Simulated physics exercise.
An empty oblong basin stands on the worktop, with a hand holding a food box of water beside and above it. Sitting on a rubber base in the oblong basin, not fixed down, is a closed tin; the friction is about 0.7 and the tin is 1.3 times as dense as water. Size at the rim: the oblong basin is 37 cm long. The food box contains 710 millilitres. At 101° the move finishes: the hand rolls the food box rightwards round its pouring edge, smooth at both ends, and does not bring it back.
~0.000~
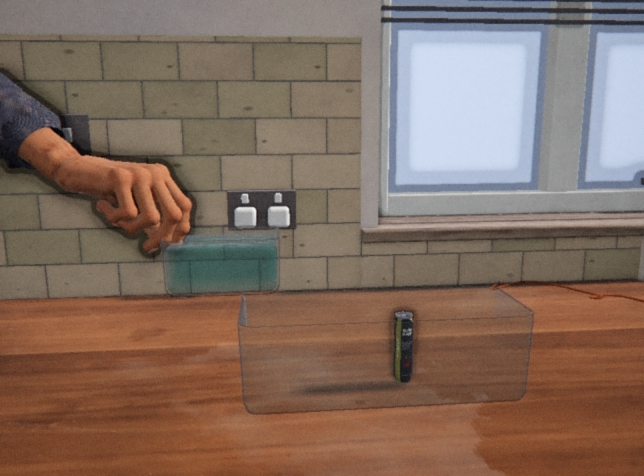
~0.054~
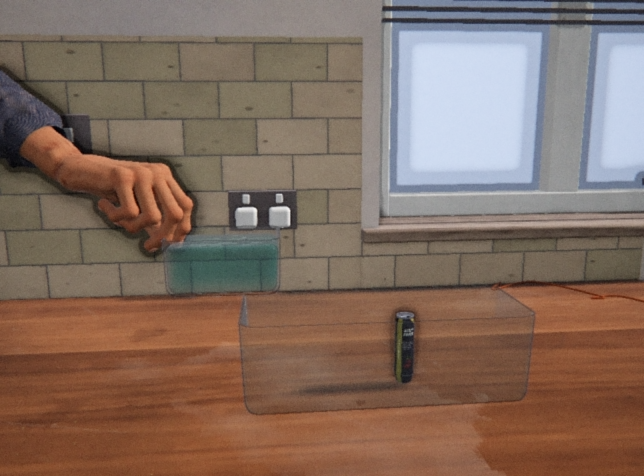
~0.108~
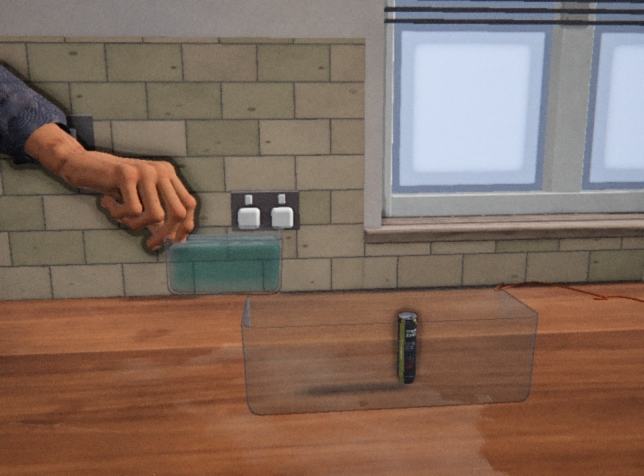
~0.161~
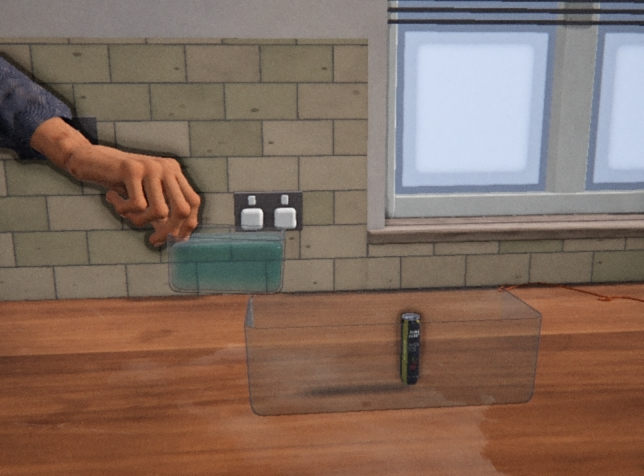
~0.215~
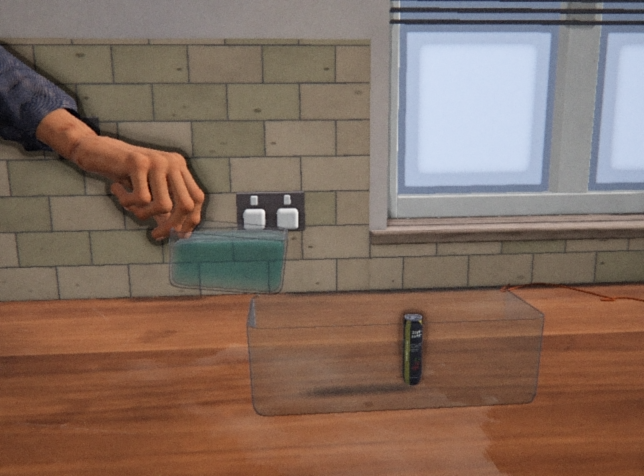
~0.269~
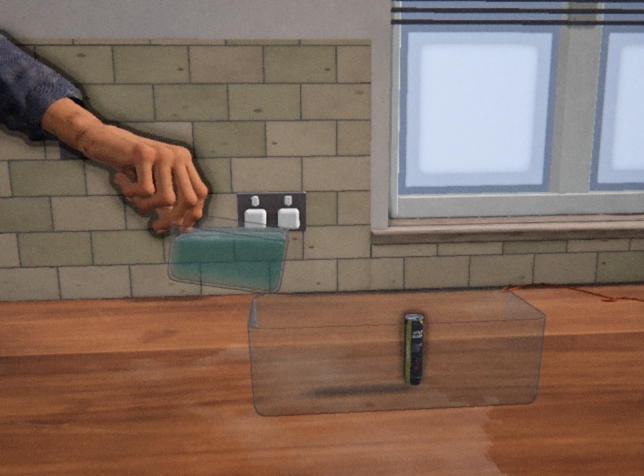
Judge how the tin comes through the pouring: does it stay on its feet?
Yes.
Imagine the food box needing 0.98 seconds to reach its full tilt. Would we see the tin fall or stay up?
After the tilt, the tin is still standing.
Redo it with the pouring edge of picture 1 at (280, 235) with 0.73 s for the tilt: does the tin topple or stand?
Then it topples.
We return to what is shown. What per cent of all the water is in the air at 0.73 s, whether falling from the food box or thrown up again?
About 30 per cent.
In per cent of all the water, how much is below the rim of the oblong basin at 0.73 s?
I'd estimate some 16 percent of the liquid.
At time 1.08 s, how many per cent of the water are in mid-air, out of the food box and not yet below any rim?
Something like 9 per cent is in the air then.
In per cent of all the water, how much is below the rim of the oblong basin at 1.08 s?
80 per cent, give or take a little.
After 0.73 s the tilt is 59° and 53 per cent is still to pour; the tin stands where it began.
After 1.08 s the tilt is 93° and 11 per cent is still to pour; the tin stands where it began.
After 1.43 s the tilt is 101° and 1 per cent is still to pour; the tin stands where it began.
After 1.82 s the tilt is 101° and 0 per cent is still to pour; the tin stands where it began.
In the end the tin stands where it began.
